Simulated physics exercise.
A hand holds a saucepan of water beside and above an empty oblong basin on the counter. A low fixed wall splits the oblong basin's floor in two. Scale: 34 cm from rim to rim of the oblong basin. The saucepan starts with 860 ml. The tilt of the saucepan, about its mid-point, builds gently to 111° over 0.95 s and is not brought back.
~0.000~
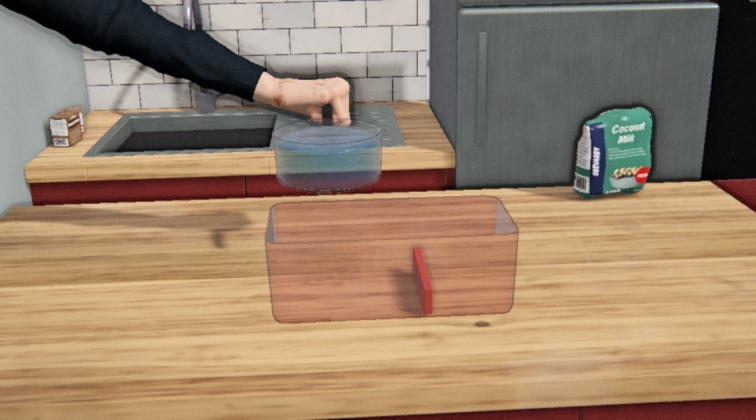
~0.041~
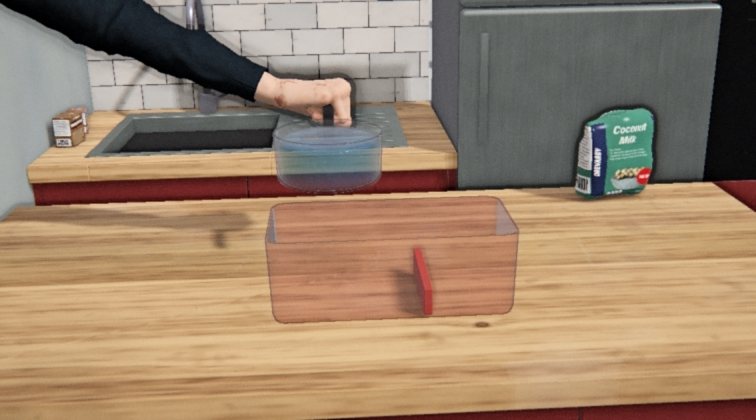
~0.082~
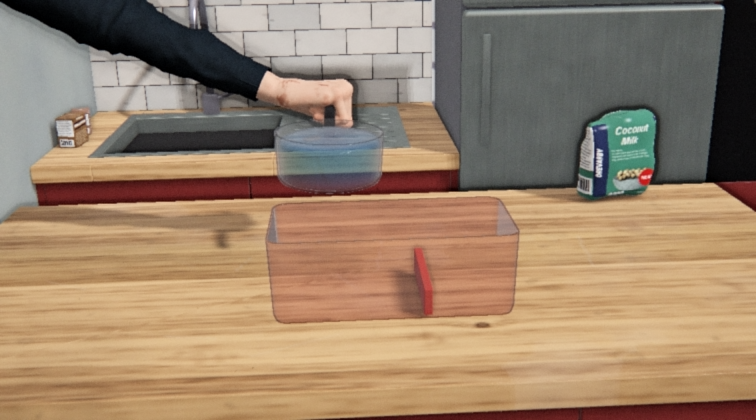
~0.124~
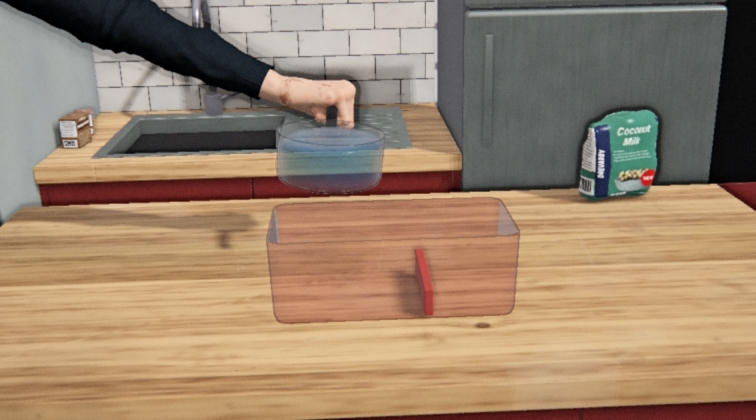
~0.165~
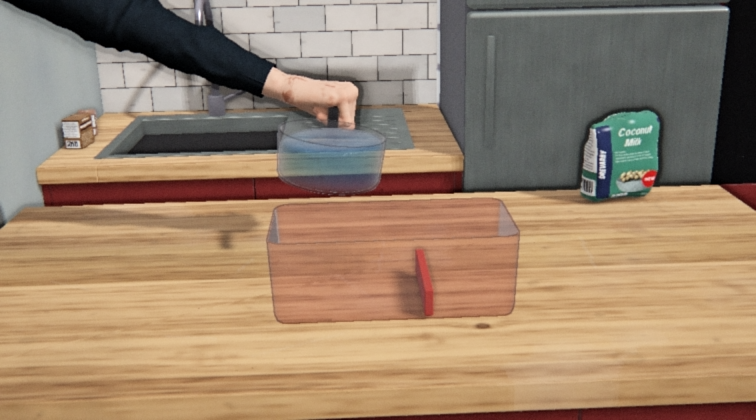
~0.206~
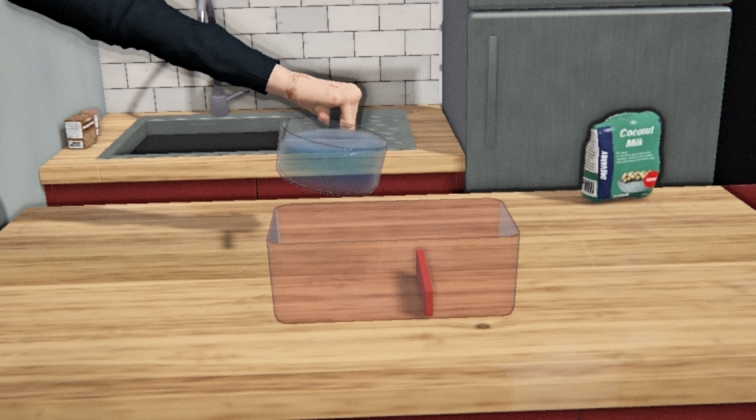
To begin with, a hand holds a clear saucepan of bluish water level above an empty, see-through reddish oblong basin with a red wall, on a wooden counter. The hand then slowly tilts the saucepan, its right side dipping slightly, and by the end it leans gently to the right.
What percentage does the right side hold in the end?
Roughly 46 per cent is past the wall.
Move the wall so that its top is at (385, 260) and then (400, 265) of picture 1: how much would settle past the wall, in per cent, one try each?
In turn about 80 and 70 per cent.
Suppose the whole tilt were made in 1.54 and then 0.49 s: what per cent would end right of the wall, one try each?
In turn about 55 and 25 per cent.
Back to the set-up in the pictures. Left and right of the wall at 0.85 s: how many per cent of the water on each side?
Near 46 on the left, 46 on the right.
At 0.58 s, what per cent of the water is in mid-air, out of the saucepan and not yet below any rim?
Near 32 in a hundred.
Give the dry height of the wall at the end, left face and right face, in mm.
Some 24 mm on the left and 16 mm on the right.
Then, 0.58 s in, the tilt is 74° and 42 per cent is still to pour, 8 is left of the wall and 19 right of it.
Then, 0.85 s in, the tilt is 108° and 5 per cent is still to pour, 45 is left of the wall and 47 right of it.
Then, 1.14 s in, the tilt is 111° and 0 per cent is still to pour, 53 is left of the wall and 46 right of it.
Then, 1.45 s in, the tilt is 111° and 0 per cent is still to pour, 53 is left of the wall and 46 right of it.
Finally, 53 per cent lies left of the wall, 46 right of it and 1 outside.
